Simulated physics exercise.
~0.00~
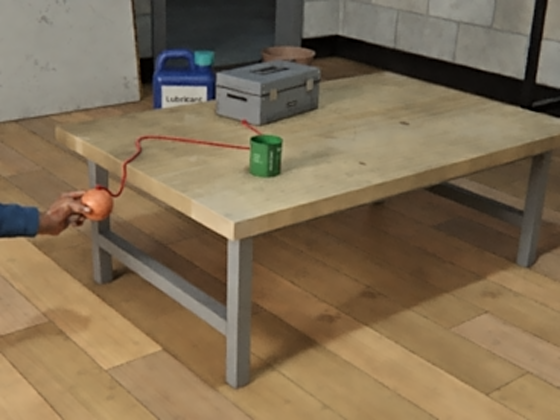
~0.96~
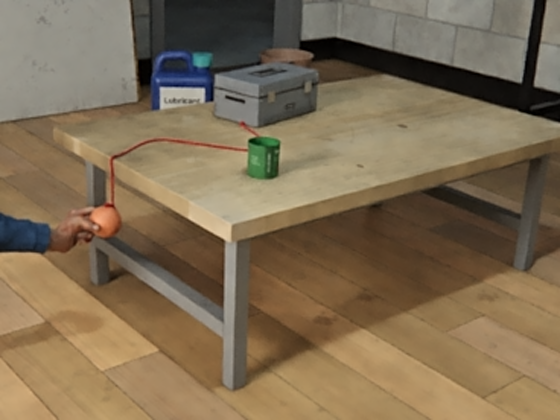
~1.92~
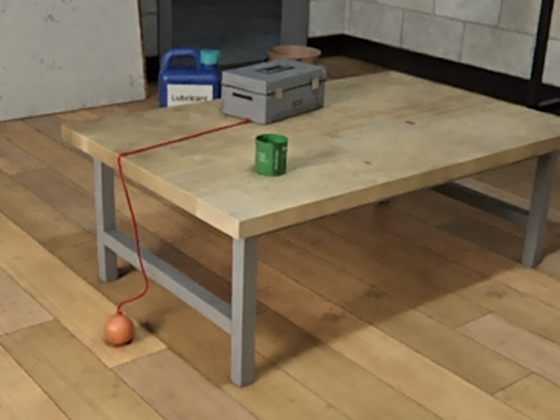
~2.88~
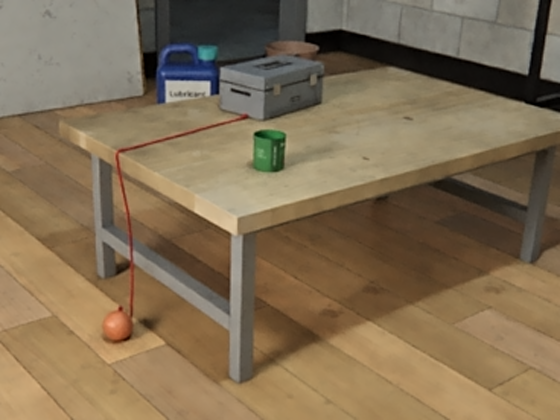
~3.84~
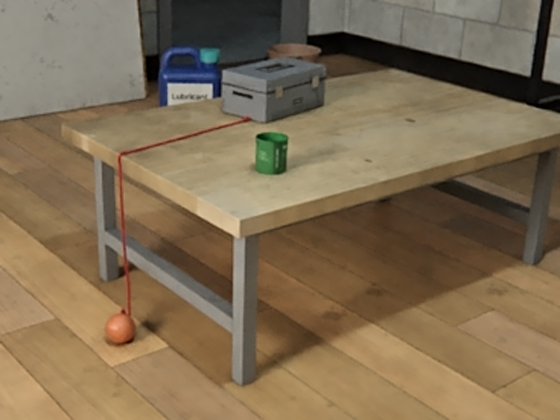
A hand in a blue sleeve reaches in from the left, holding an orange ball-like fruit beside a wooden workbench with grey metal legs, viewed from slightly above by a gently swaying camera. A red string runs from the orange across the tabletop toward a grey toolbox, passing near a green cup, with a blue lubricant jug behind. The hand shifts the orange slightly, then lets go and withdraws. The orange drops to the plank floor, pulling the string straighter across the bench and over its edge. It stays on the floor, while the toolbox and green cup remain in place on top.
